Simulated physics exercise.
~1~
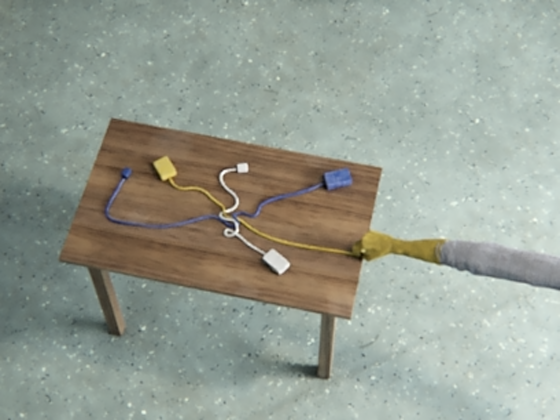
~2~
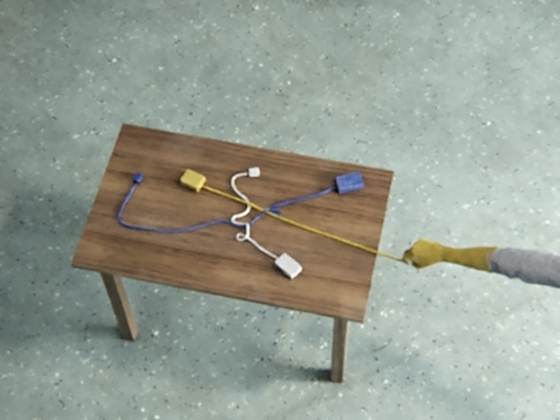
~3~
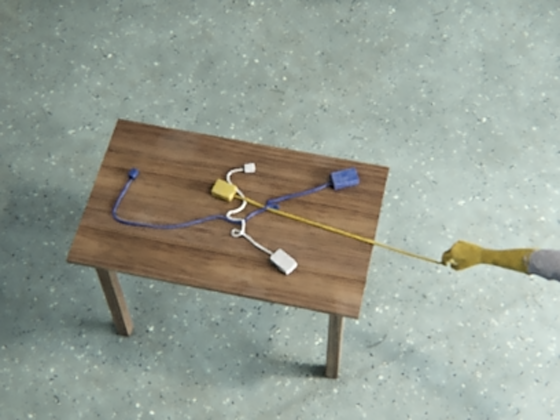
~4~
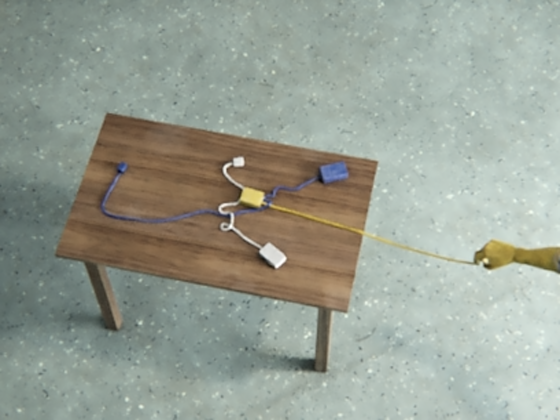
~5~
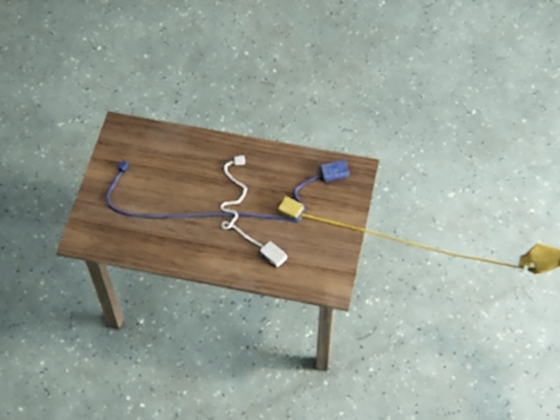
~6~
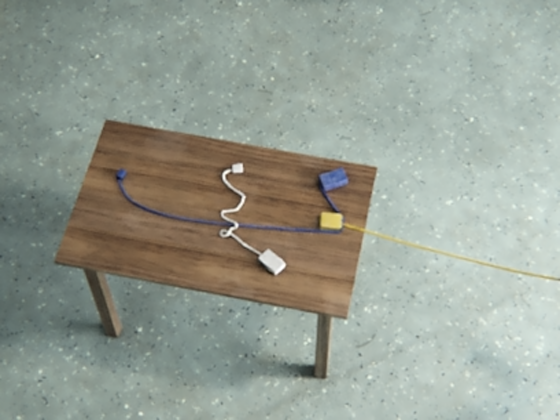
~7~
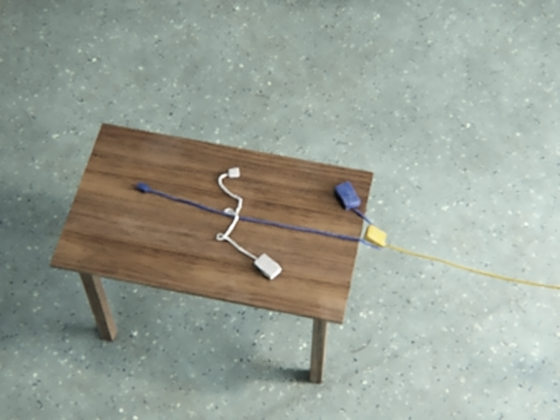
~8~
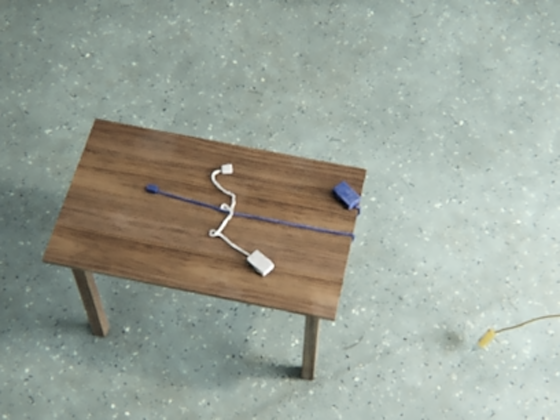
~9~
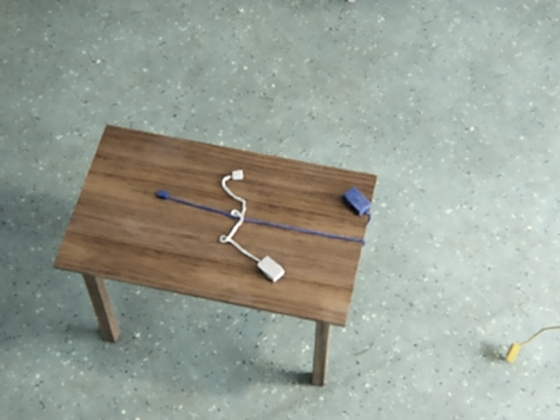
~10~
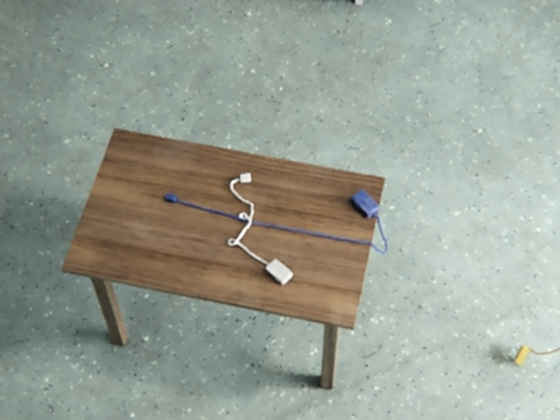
A yellow cord was pulled rightwards across a wooden table by a gloved hand until its charger slid off the edge and dropped to the floor, dragging the blue cord and nudging its charger to the edge while the white one stayed put.
